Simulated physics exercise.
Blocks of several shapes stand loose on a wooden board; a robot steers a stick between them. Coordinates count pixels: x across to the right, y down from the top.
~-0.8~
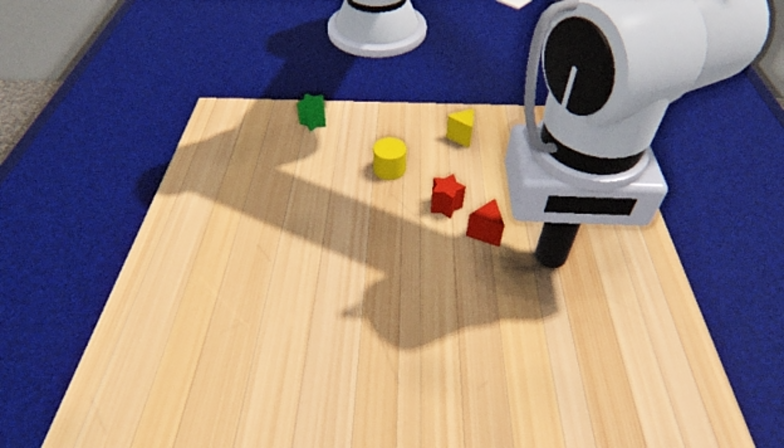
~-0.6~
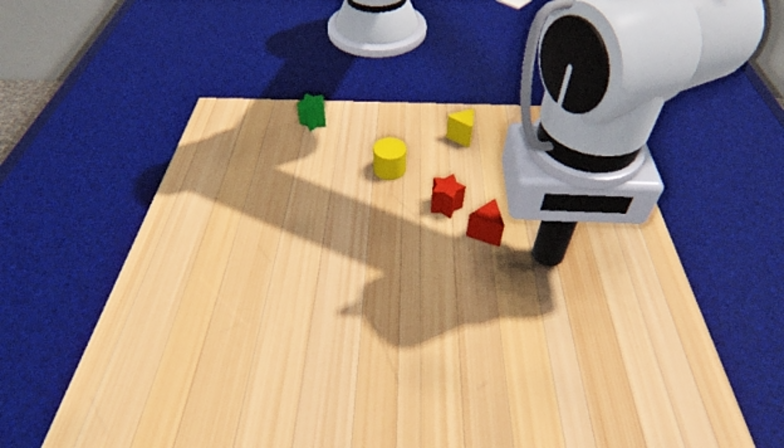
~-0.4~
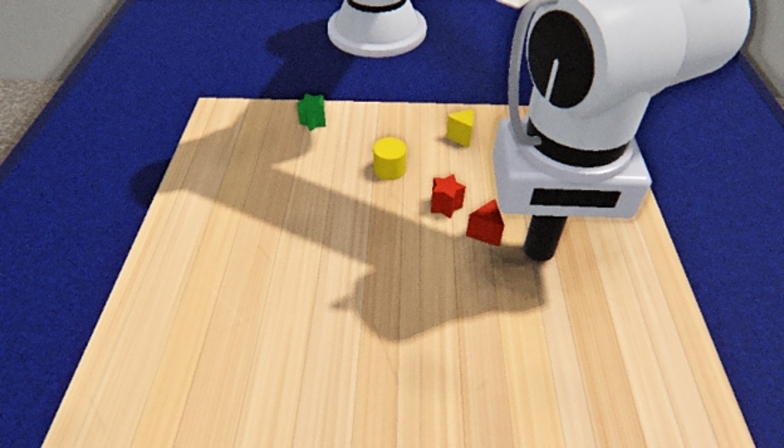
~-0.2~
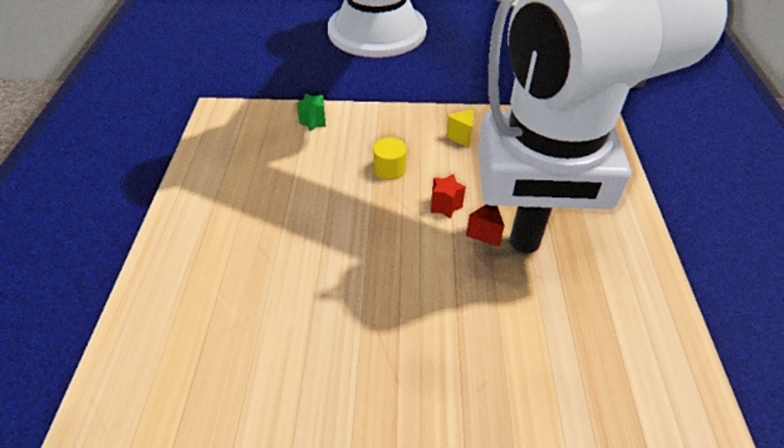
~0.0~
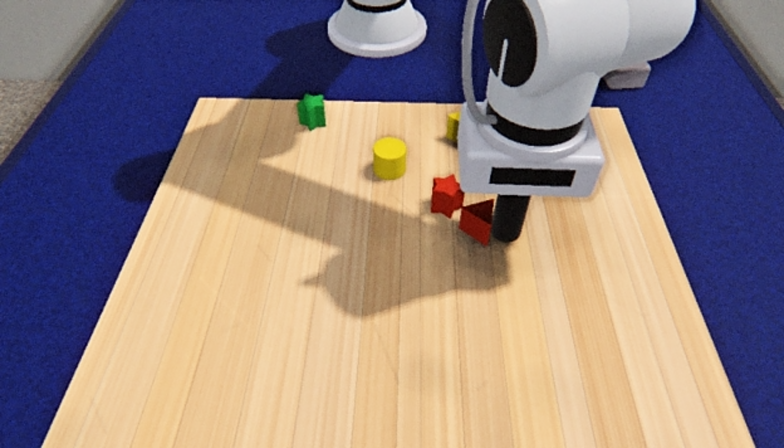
The robot arm moves its black stick left and nudges the red three-sided block slightly.
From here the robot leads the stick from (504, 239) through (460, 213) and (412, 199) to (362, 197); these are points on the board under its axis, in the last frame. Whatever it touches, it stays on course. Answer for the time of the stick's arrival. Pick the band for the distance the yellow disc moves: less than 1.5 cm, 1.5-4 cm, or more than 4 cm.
The shift is from 1.5 to 4 cm.
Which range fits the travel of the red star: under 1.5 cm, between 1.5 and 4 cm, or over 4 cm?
Distance: Above 4 cm.
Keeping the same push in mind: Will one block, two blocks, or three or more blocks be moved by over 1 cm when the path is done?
Total: Three-plus.
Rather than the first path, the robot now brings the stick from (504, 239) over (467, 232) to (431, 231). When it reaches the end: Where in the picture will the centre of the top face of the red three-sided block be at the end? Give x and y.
(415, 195)
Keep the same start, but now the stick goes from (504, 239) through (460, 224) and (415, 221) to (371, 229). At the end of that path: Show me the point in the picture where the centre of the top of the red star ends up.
I'd guess (431, 172).
On the path given first. One third of the way, stick at (461, 205); red star at (426, 174), turned 25° clockwise; red three-sided block at (437, 191).
Two thirds of the way, stick at (412, 192); yellow disc at (384, 141); red star at (398, 157), turned 55° clockwise; red three-sided block at (386, 173), turned 25° clockwise.
At the end, stick at (362, 190); yellow disc at (380, 135); red star at (374, 155), turned 110° clockwise; red three-sided block at (337, 172).
